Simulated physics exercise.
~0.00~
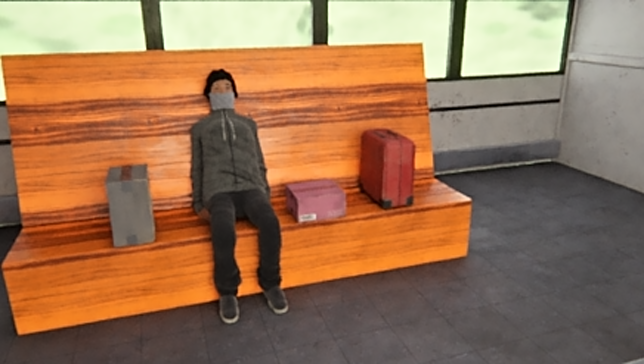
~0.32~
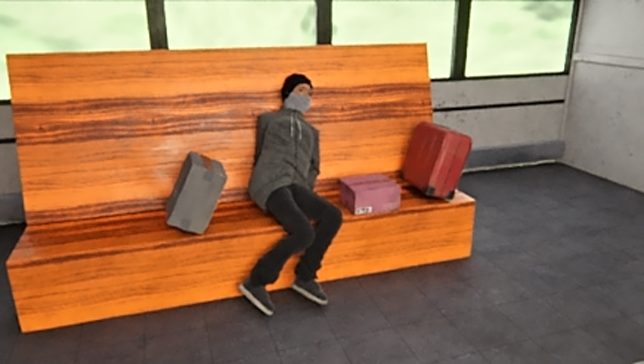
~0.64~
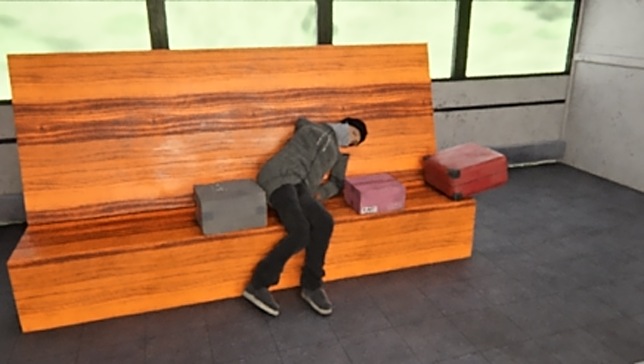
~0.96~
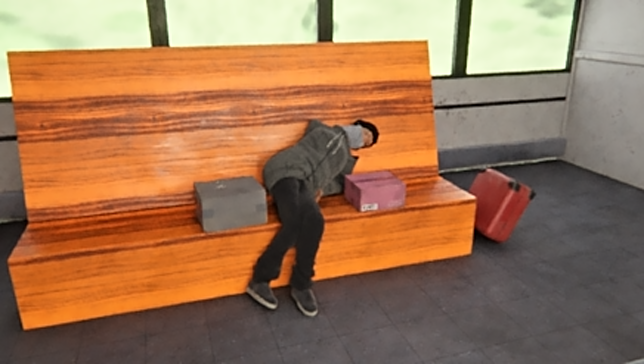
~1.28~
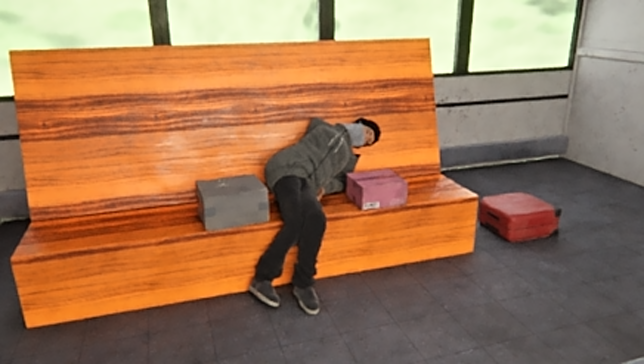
Person slumping sideways to the right on a wooden bench as a grey case topples and a red suitcase tumbles to the floor.
